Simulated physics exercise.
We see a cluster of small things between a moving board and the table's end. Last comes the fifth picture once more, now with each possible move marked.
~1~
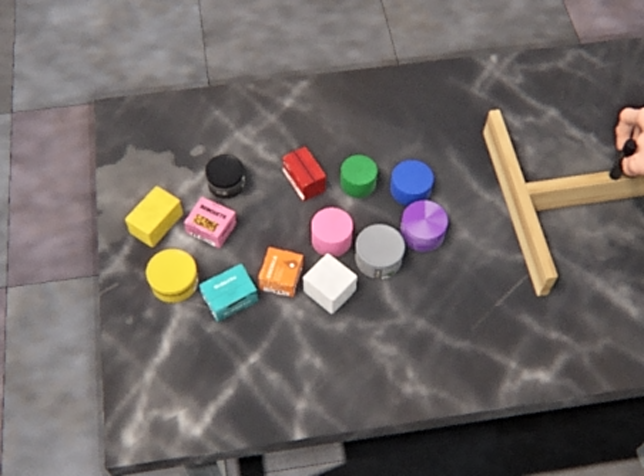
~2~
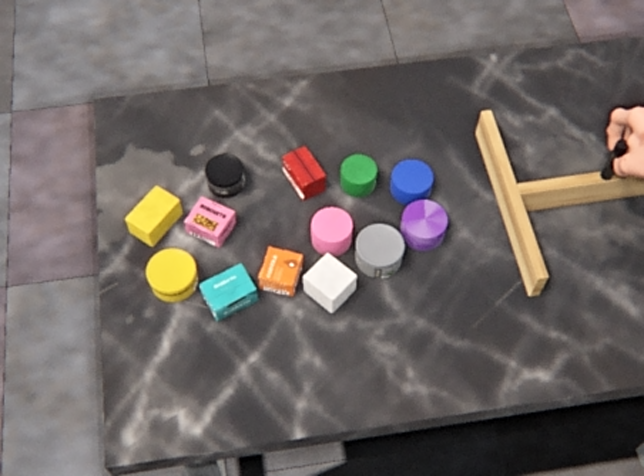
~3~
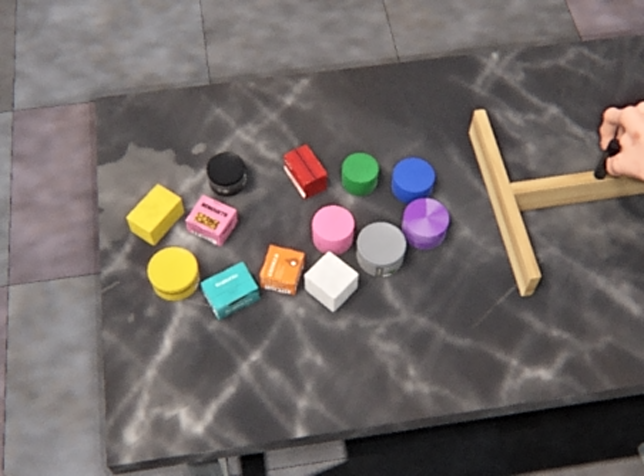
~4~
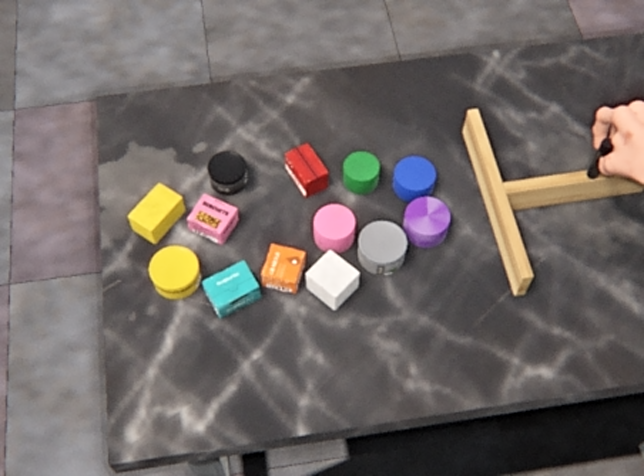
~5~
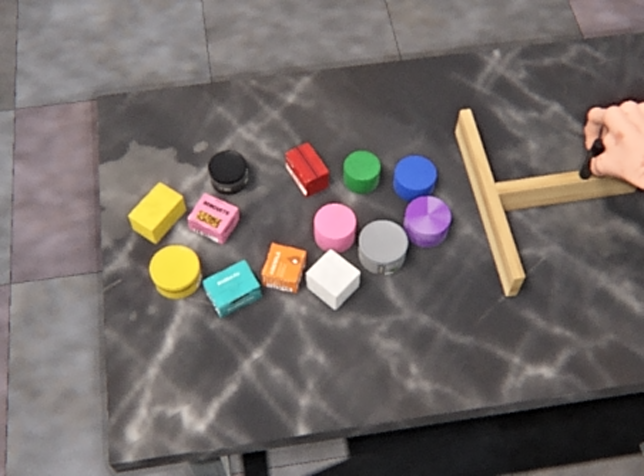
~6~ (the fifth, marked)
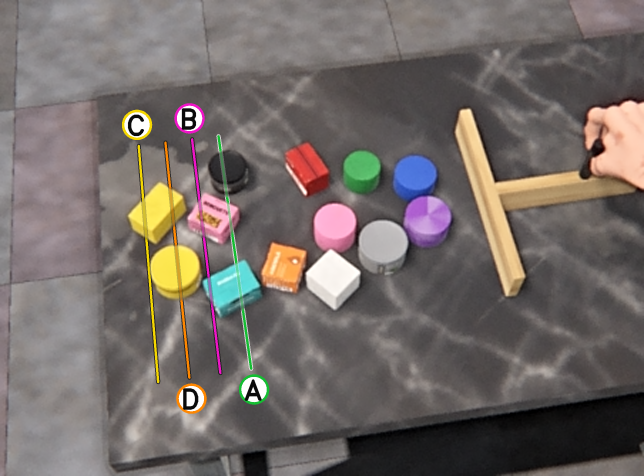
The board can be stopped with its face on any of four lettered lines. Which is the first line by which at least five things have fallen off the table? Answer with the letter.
At least to C.
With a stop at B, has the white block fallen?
By then, no.
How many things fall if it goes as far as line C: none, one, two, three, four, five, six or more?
Six or more.
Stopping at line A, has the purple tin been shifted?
Yes.
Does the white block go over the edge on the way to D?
No.
On the marked copy, A at (234, 243); B at (205, 247); C at (148, 255); D at (176, 251).
With C. Early on, board (370, 205); green pot (327, 154); white block (321, 289).
Further on, board (245, 221); yellow tub (144, 279); turquoise packet (152, 326).
At the end, board (146, 234); pink tin over the edge; black tub over the edge; seven fallen.
As for the rest, A drops none; B drops none; D drops only four.
